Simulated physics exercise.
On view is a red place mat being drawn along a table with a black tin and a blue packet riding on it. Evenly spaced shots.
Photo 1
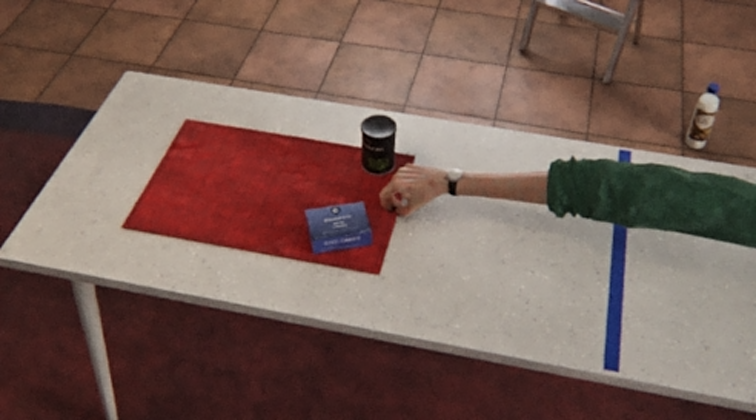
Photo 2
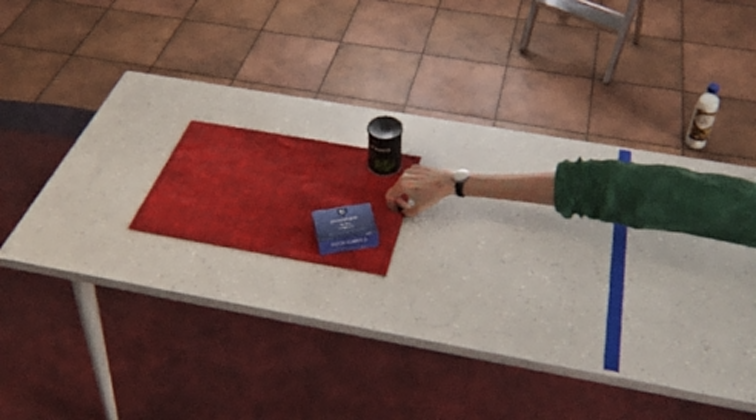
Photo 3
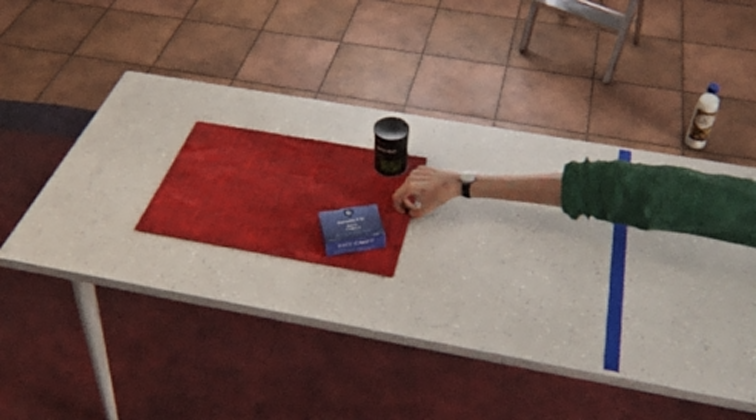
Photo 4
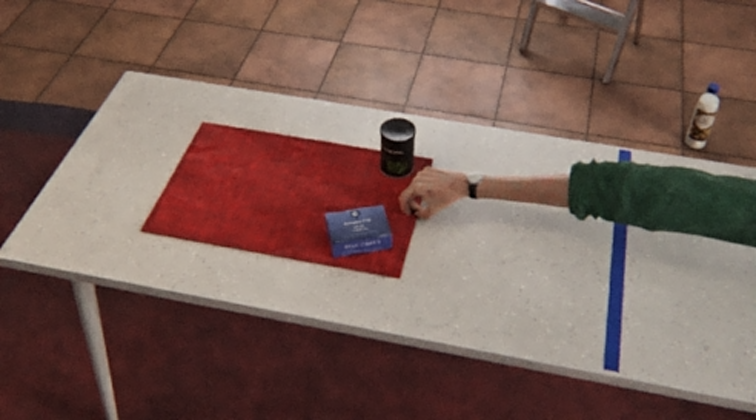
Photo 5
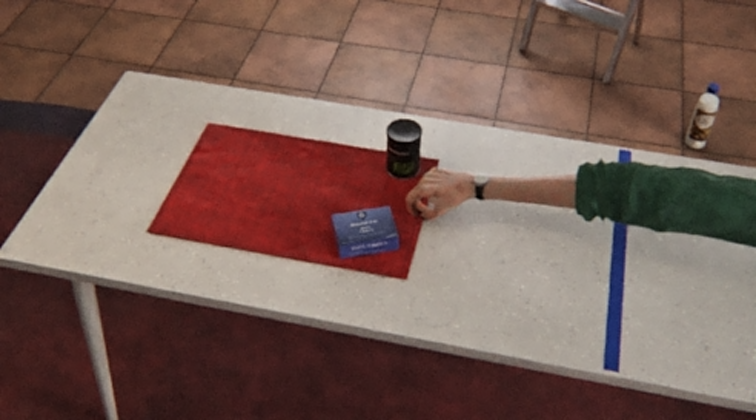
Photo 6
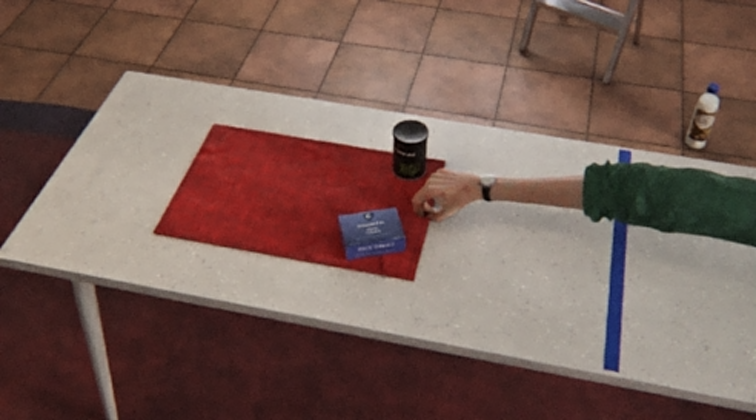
A red place mat slides slowly to the right across a pale table, drawn by a hand in a green sleeve gripping its right end. The black tin and blue packet on it ride along, edging closer to the blue tape, which stays still and remains a short way off.
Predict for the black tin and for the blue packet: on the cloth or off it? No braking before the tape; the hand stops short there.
Prediction - black tin: On; blue packet: On.
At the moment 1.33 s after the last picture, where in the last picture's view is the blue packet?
Roughly at (555, 266) in the last view.
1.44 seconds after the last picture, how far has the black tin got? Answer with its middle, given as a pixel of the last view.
(592, 180).
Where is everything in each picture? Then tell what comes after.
The first frame shows place mat end (379, 274); black tin (379, 126); blue packet (338, 220); tape (613, 349).
The second frame shows place mat end (386, 276), far hem (128, 229); blue packet (345, 222).
The third frame shows place mat end (393, 277); black tin (391, 128).
The fourth frame shows place mat end (399, 278), far hem (141, 231); blue packet (358, 224).
The fifth frame shows place mat end (406, 280); black tin (404, 130).
The sixth frame shows place mat end (413, 281), far hem (153, 233); black tin (411, 131); blue packet (372, 226); tape (613, 349).
Then, 1.33 s after the last picture, hem at the tape; black tin on the cloth near (582, 178); blue packet on the cloth near (555, 266).
Then, 1.44 s after the last picture, hem at the tape; black tin on the cloth near (592, 180); blue packet on the cloth near (565, 267).
At rest, hem at the tape; black tin on the cloth near (592, 180); blue packet on the cloth near (565, 267). The black tin stays on the cloth and the blue packet remains aboard.
